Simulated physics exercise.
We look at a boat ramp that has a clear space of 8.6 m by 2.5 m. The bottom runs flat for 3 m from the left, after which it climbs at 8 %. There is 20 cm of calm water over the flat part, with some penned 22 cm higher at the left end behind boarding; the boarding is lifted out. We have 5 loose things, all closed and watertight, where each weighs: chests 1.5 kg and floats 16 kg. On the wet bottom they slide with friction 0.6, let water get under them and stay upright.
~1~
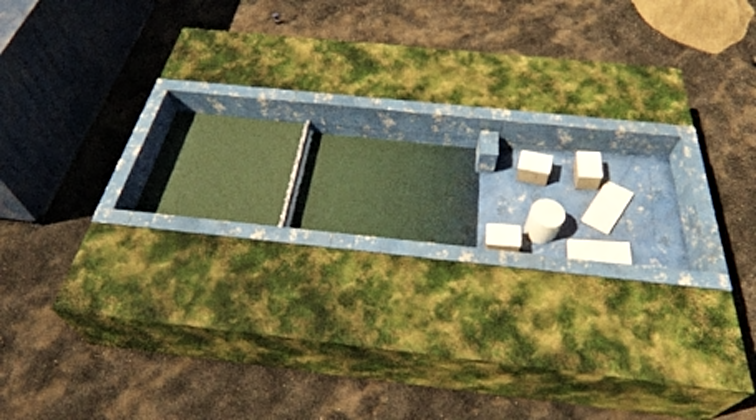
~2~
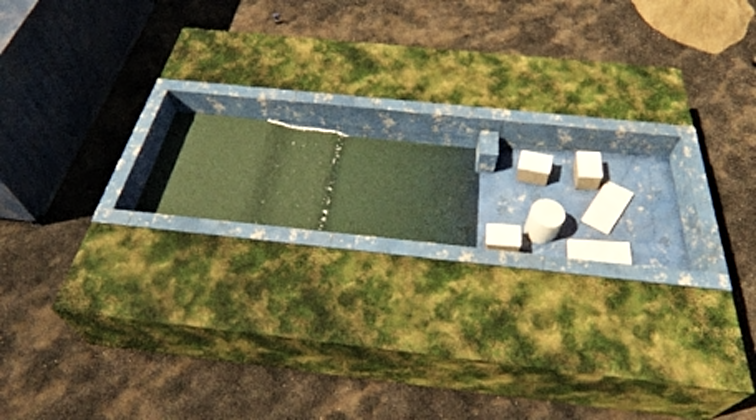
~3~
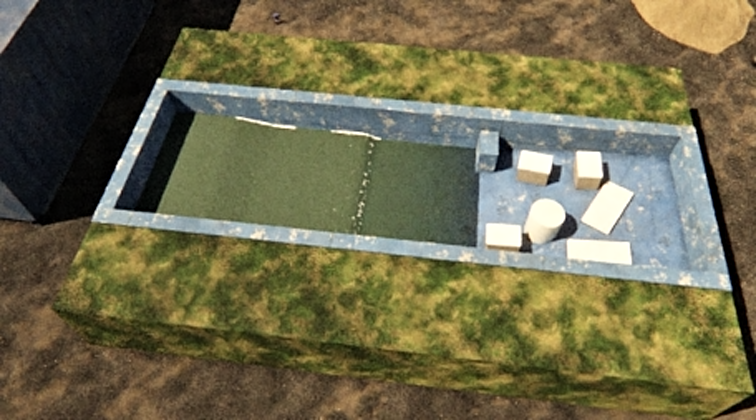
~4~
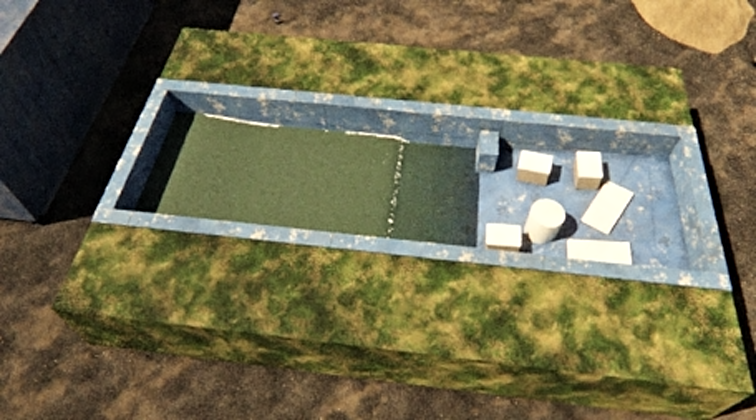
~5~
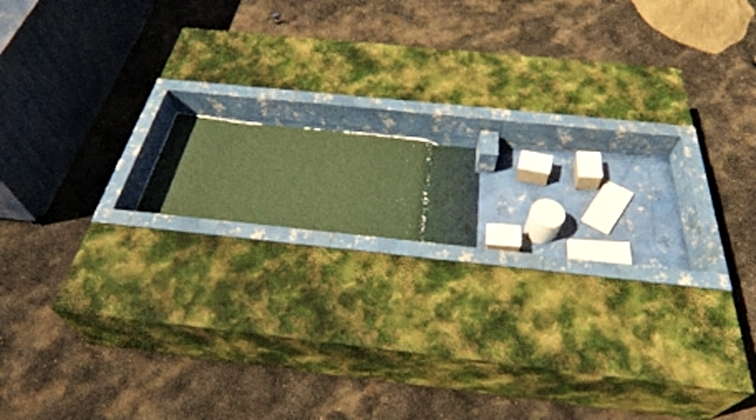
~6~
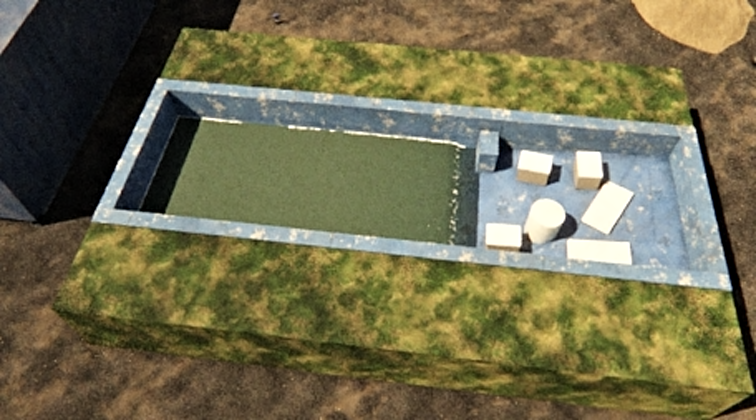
A low, white-flecked wave front travels rightward across dark green water in a long blue-walled basin, seen from above at an angle and set in a mossy block on brown ground. Pale boxes, flat slabs and an upright cylinder sit motionless on the bare blue floor at right, near a small blue block. White foam spreads along the far wall as the front nears the dry floor, while the camera stays still.
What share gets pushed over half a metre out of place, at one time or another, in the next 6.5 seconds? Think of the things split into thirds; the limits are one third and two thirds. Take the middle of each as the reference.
Well, a large share, two thirds or more.
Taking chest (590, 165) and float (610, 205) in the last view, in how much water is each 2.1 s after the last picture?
Close to 5 and 3 centimetres.
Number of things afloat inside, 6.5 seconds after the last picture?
At that point I count 4.
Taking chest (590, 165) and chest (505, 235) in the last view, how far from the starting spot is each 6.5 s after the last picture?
One is off by 40 cm, the other by 150 cm, in the order asked.
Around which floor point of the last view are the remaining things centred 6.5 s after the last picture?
The centre sits near (516, 219).
Then, 0.6 s after the last picture 0 of 5 are over 50 cm from their spots; 0 afloat.
Then, 2.1 s after the last picture 2 of 5 are over 50 cm from their spots; 3 afloat.
Then, 4.1 s after the last picture 2 of 5 are over 50 cm from their spots; 4 afloat.
Then, 6.5 s after the last picture 3 of 5 are over 50 cm from their spots, and 5 have been at some point; 4 afloat.
